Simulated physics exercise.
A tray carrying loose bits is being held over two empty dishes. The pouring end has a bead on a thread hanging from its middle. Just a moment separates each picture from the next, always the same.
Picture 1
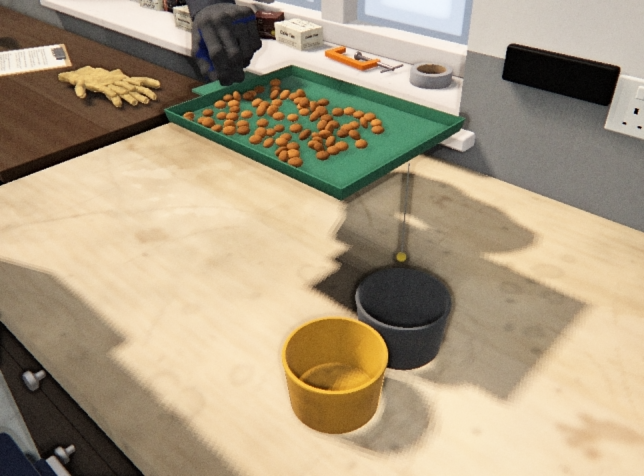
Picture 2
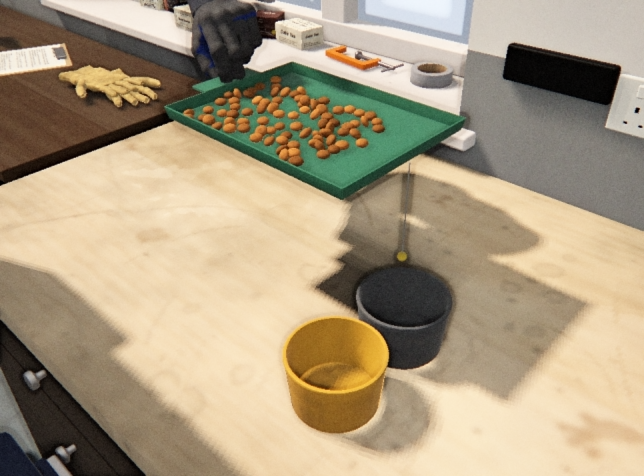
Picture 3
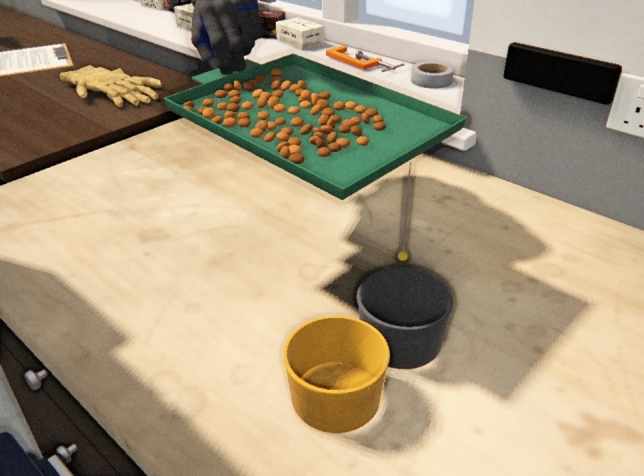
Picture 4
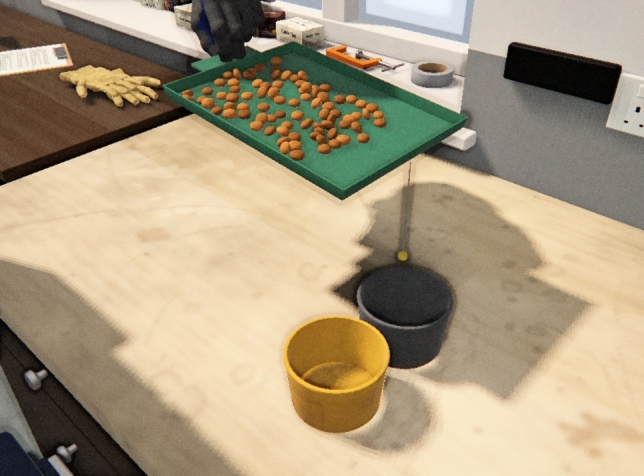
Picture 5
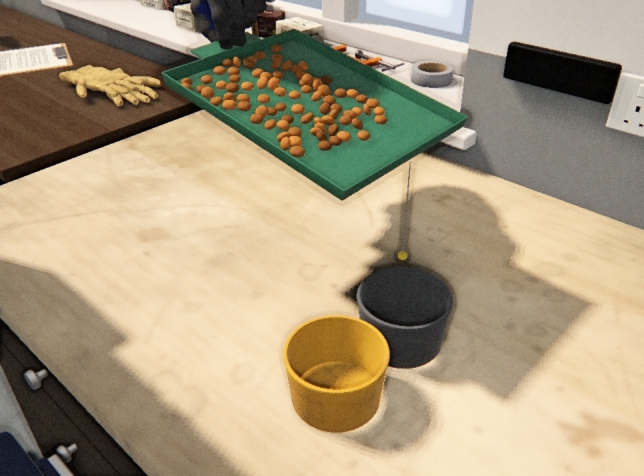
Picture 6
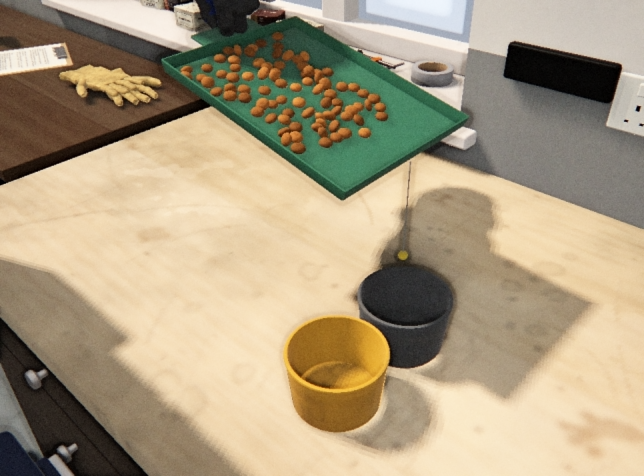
A green tray scattered with small orange-brown bits is held by a dark gloved hand above a pale, sunlit worktop, seen from above at an angle by a still camera. Below are a yellow dish at left and a dark grey one behind it at right, with pale gloves at upper left. The hand gradually raises the tray's far end, tilting it slightly, while its shadow shifts and the dishes stay put.
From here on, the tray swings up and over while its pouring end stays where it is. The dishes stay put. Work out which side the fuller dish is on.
More lands right.
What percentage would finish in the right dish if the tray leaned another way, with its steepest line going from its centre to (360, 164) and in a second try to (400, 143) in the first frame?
I'd expect around 40 in a hundred first and around 20 in a hundred second.
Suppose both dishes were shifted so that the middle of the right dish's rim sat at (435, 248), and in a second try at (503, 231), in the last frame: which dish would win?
The left-placed dish first, the left-placed dish second.
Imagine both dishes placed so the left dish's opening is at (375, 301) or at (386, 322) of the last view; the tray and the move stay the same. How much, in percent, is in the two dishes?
Roughly 70 %, then roughly 80 %.
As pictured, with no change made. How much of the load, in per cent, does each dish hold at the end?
Final share: Left dish at 10 per cent, right dish at 50 per cent.
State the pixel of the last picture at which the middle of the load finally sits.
Around (419, 338).
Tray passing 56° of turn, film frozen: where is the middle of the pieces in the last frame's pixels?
The load is centred around (384, 146).
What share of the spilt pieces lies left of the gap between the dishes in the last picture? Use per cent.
Around 0 per cent, I reckon.
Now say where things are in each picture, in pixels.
The first picture shows corners of the pouring end at (341, 187) and (461, 118), level; middle of the load at (293, 118), bits of cat kibble; left dish at (373, 398); right dish at (439, 336); bead on its thread at (401, 257).
The second picture shows corners of the pouring end at (342, 186) and (462, 118), level; middle of the load at (294, 116).
The third picture shows corners of the pouring end at (343, 187) and (463, 117), tipped barely, level across its low end; middle of the load at (294, 110).
The fourth picture shows corners of the pouring end at (343, 187) and (464, 117), tipped a little, level across its low end; middle of the load at (295, 103).
The fifth picture shows corners of the pouring end at (344, 188) and (465, 116), tipped a little, level across its low end; middle of the load at (295, 95).
The sixth picture shows corners of the pouring end at (345, 189) and (466, 116), tipped a little, level across its low end; middle of the load at (296, 88); left dish at (375, 396); right dish at (441, 335).
Soon, tray tipped steeply; nearly all on the tray; a stray few in the air.
A while on, tray tipped right over; about half on the tray; a small part in the left dish; about a quarter in the right dish; about a quarter outside both; a small part in the air.
Towards the end, tray tipped past a quarter turn; a small part in the left dish; about half in the right dish; about a third outside both.
Finally, tray tipped past a quarter turn; a small part in the left dish; about half in the right dish; about a third outside both.
